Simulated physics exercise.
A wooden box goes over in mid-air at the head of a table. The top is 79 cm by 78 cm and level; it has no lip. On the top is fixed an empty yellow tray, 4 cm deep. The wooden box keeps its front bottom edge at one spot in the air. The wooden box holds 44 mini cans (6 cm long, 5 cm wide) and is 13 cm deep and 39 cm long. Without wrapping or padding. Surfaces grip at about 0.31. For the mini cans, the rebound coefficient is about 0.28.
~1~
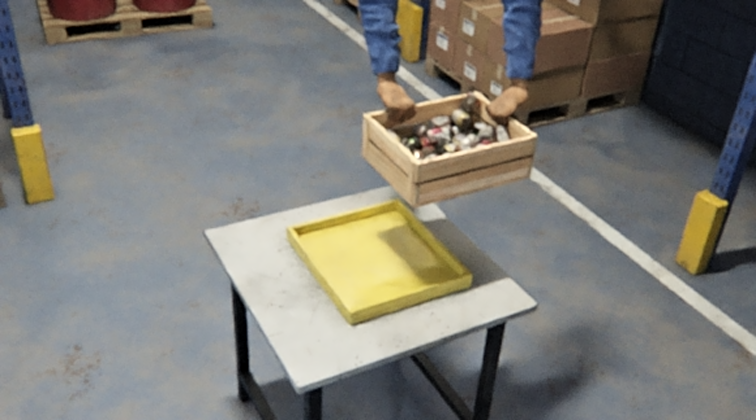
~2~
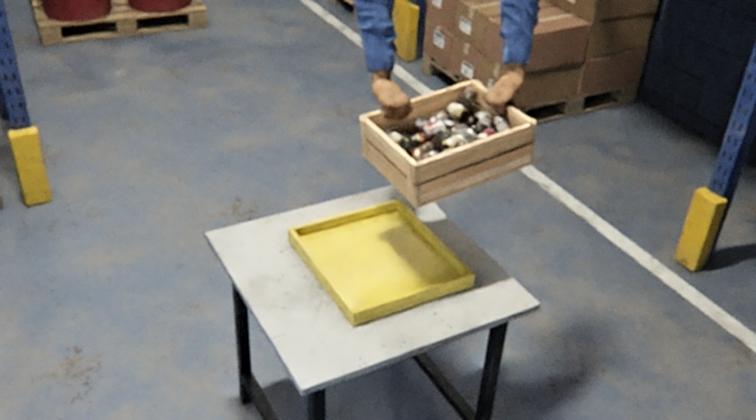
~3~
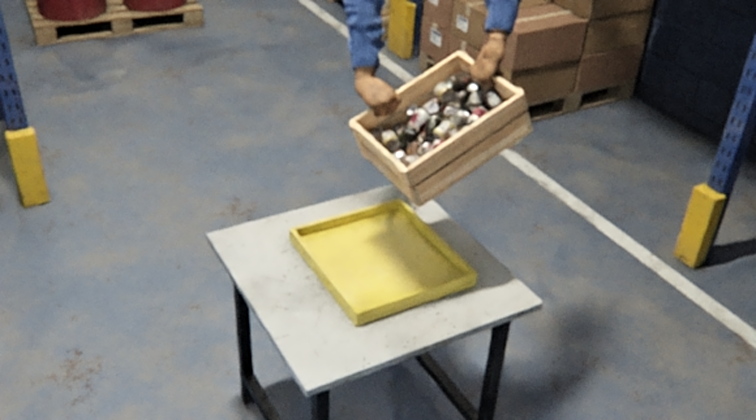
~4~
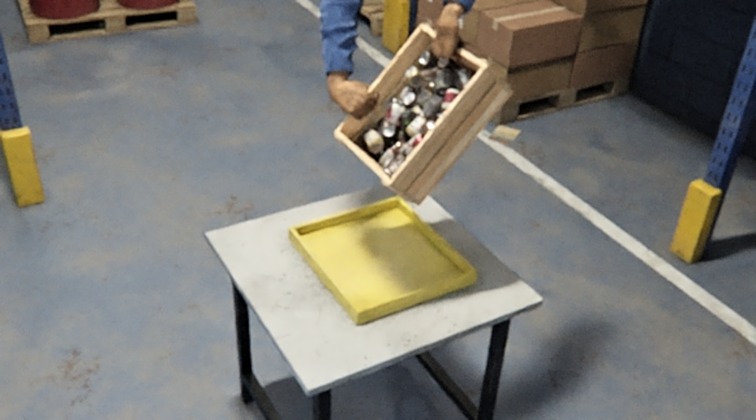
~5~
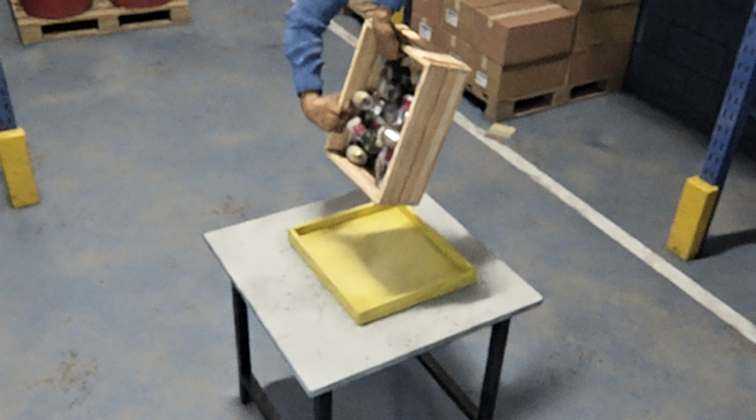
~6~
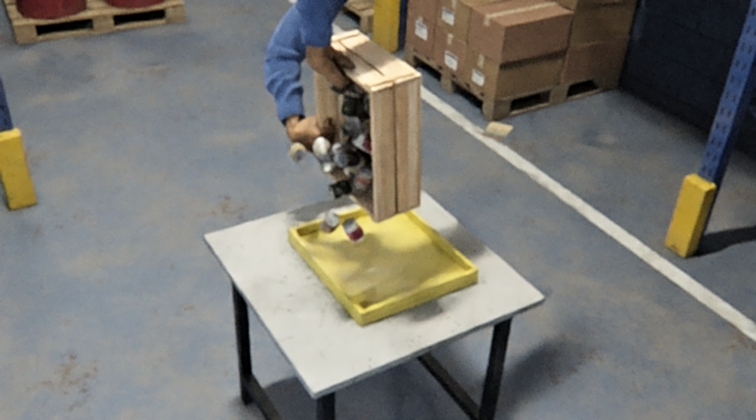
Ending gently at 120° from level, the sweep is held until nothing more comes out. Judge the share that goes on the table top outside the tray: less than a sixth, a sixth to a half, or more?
My guess is it reaches a sixth but not beyond half.
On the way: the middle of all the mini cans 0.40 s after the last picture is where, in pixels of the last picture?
Somewhere around pixel (292, 274) in the last view.
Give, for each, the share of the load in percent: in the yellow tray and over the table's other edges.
The shares come out near 5 and 10 in a hundred.
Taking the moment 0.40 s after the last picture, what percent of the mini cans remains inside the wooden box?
Some 10 per cent, more or less.
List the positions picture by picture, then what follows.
In the first frame (places track the rim corner closest to us here; the camera moves round a little), wooden box (421, 162); yellow tray (354, 310); tipped 0°; all still inside.
The second frame shows wooden box (418, 164); tipped 6°.
The third frame shows wooden box (407, 169); tipped 23°.
The fourth frame shows wooden box (391, 180); tipped 46°.
The fifth frame shows wooden box (379, 199); tipped 71°.
The sixth frame shows wooden box (376, 219); yellow tray (364, 311); tipped 95°; 6 out, the lowest can at (354, 231).
Then, 0.40 s after the last picture, tilt 120°; 5 still in the wooden box, 27 on the table top outside the tray, 4 over the left end of the table and 8 in the air.
Then, 0.90 s after the last picture, tilt 120°; 2 in the yellow tray, 19 on the table top outside the tray and 23 over the left end of the table.
Then, 1.59 s after the last picture, tilt 120°; 2 in the yellow tray, 15 on the table top outside the tray, 24 over the left end of the table and 3 over the table's other edges.
Final count (2.49 s after the last picture), 2 in the yellow tray, 13 on the table top outside the tray, 24 over the left end of the table and 5 over the table's other edges. Asked share, 13 of 44, 30 per cent.
